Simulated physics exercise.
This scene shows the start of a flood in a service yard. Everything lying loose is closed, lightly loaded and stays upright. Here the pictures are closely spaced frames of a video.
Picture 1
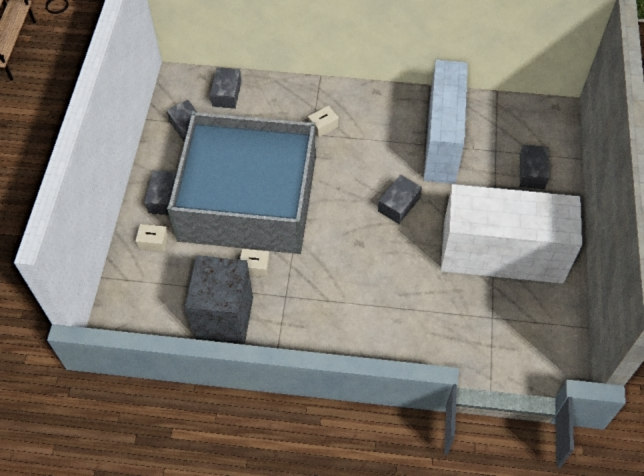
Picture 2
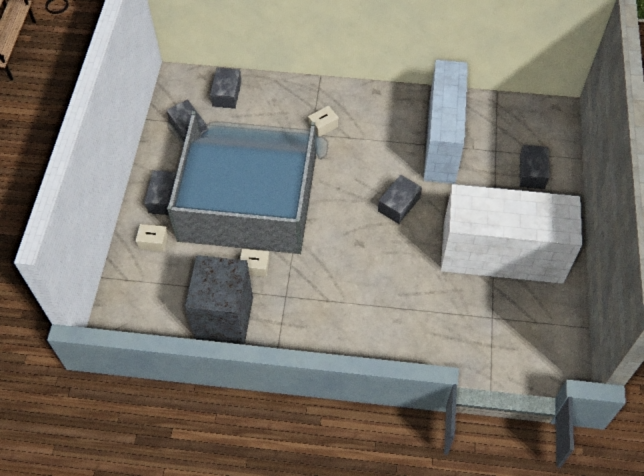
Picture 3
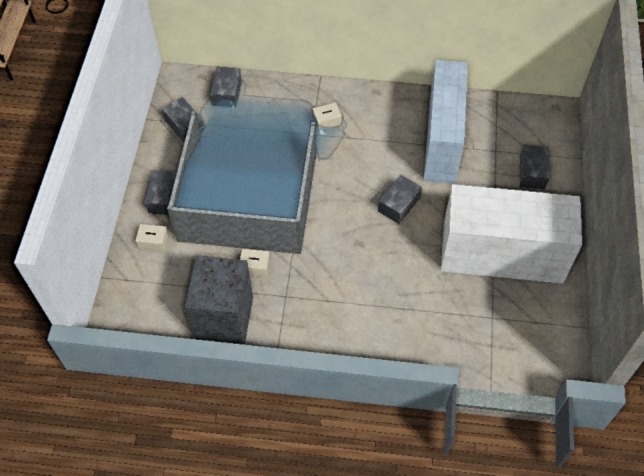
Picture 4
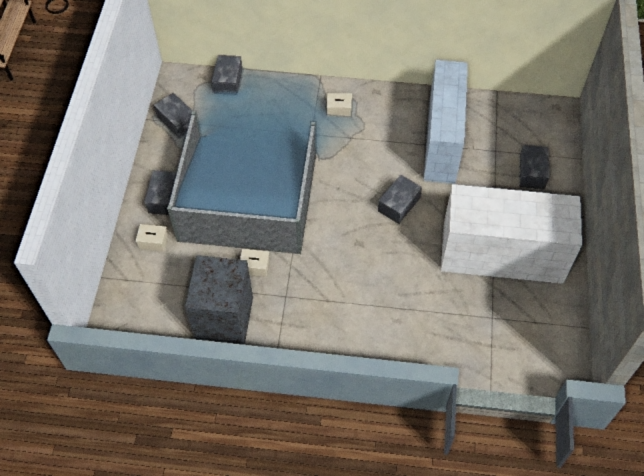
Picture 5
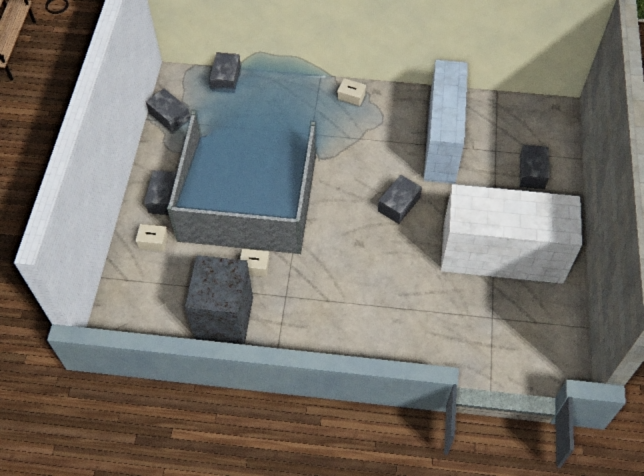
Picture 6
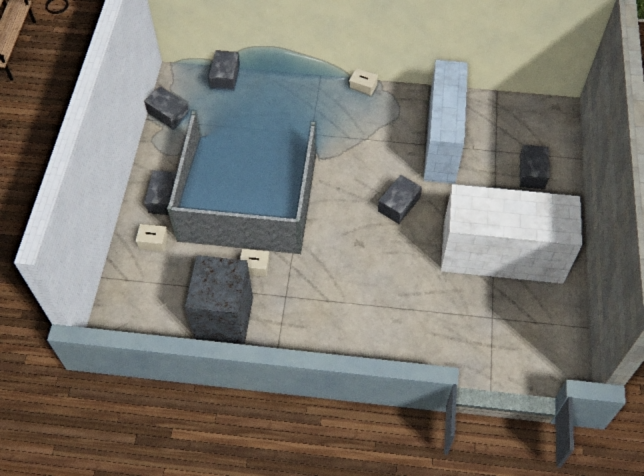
Water pouring from the open back of a raised square tank, spreading across a walled yard floor and pushing nearby boxes outward.
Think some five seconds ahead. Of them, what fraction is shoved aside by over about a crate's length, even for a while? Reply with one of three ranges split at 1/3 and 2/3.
2/3 or more.
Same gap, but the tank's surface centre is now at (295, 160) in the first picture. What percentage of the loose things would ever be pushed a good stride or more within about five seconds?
I'd put it close to 90 percent.
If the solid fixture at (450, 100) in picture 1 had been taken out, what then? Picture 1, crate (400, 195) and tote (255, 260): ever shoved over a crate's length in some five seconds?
In order: Stayed put, then stayed put.
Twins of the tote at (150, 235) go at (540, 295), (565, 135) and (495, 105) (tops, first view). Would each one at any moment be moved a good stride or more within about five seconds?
The answers, in order, are remains nearby, displaced a stride and displaced a stride.
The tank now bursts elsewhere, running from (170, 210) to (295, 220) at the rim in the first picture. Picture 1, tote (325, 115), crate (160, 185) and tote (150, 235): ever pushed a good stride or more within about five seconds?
Lab note - in sequence: Never that far; made it that far; made it that far.
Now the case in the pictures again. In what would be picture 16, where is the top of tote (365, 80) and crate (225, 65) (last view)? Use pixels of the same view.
Roughly at (425, 78) and (153, 94).
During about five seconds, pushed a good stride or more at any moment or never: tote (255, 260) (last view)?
Below that mark.
A moment on, 2 of 8 are well off their spots; 1 afloat.
Next, 2 of 8 are well off their spots; 3 afloat.
Later, 6 of 8 are well off their spots; 5 afloat.
In the end, 6 of 8 are well off their spots, and 6 have been at some point; 5 afloat.
